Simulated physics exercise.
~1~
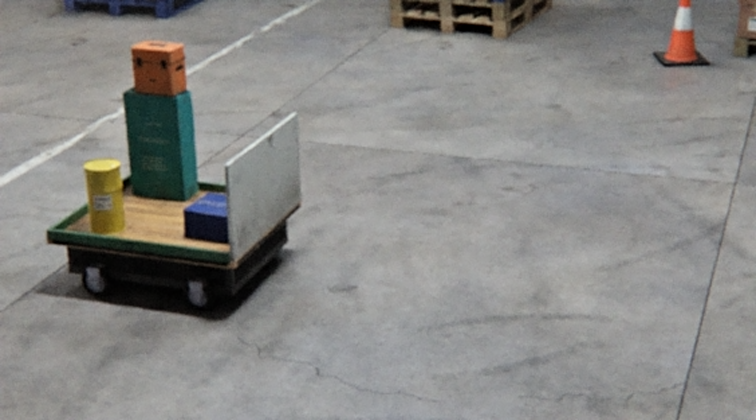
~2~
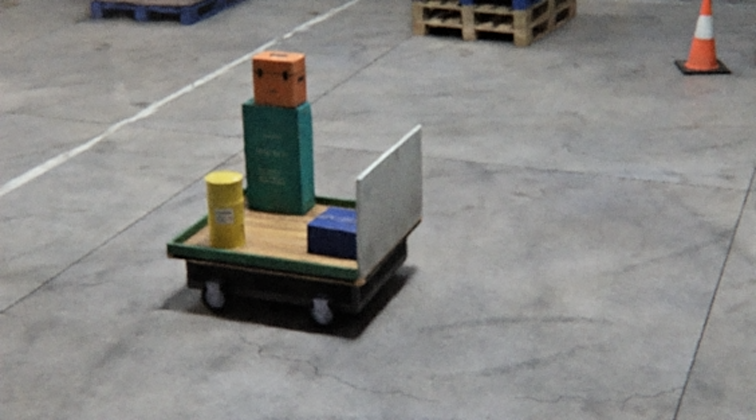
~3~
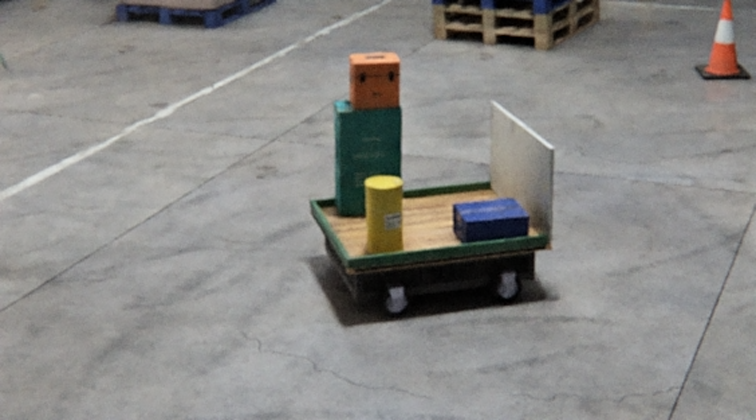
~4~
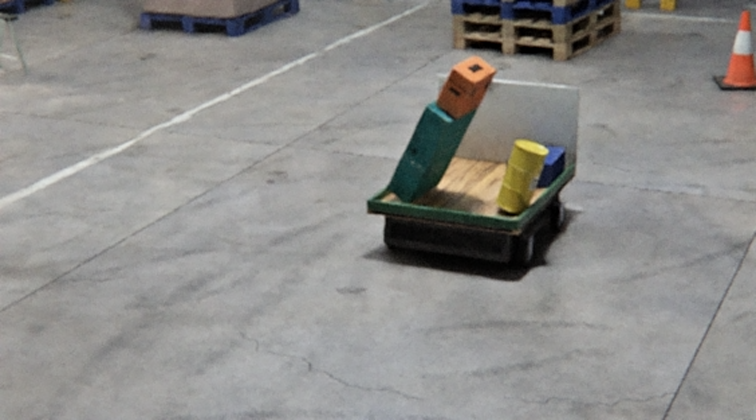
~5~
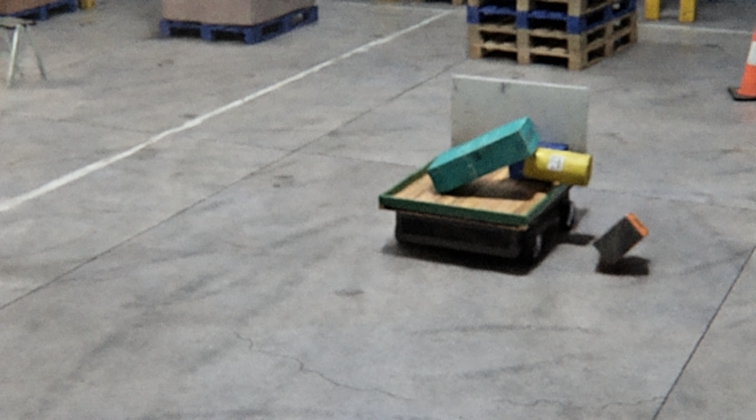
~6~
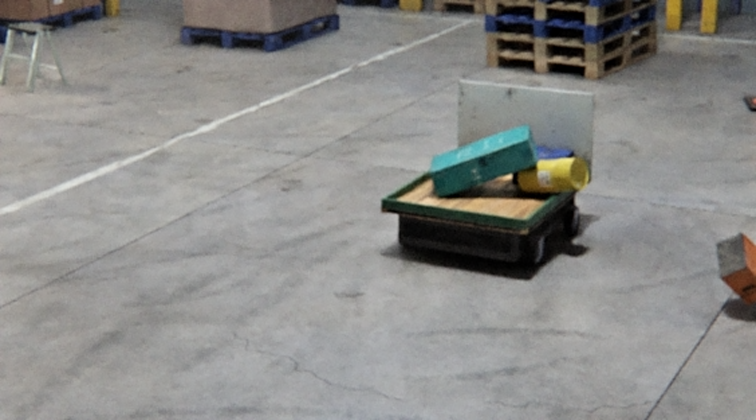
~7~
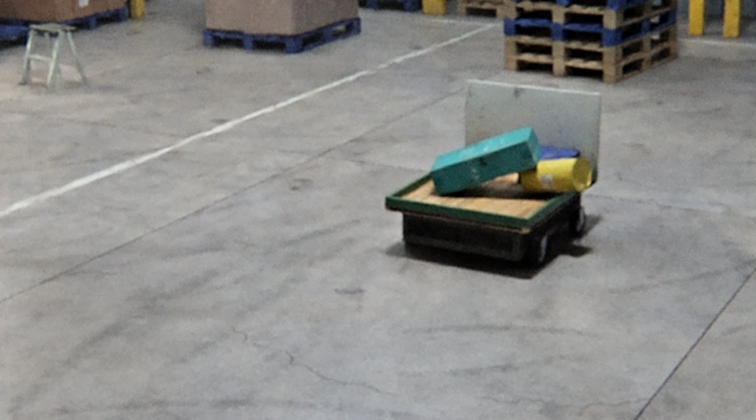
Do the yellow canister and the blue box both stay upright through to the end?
No, only the blue box stays upright. The yellow canister tips over and ends up lying on its side on the deck.
A tall turquoise box with an orange toolbox on top toppled as a small cart swung through a turn, throwing the toolbox onto the floor and out of view, while the yellow canister tipped over beside the blue box and the cart stopped.
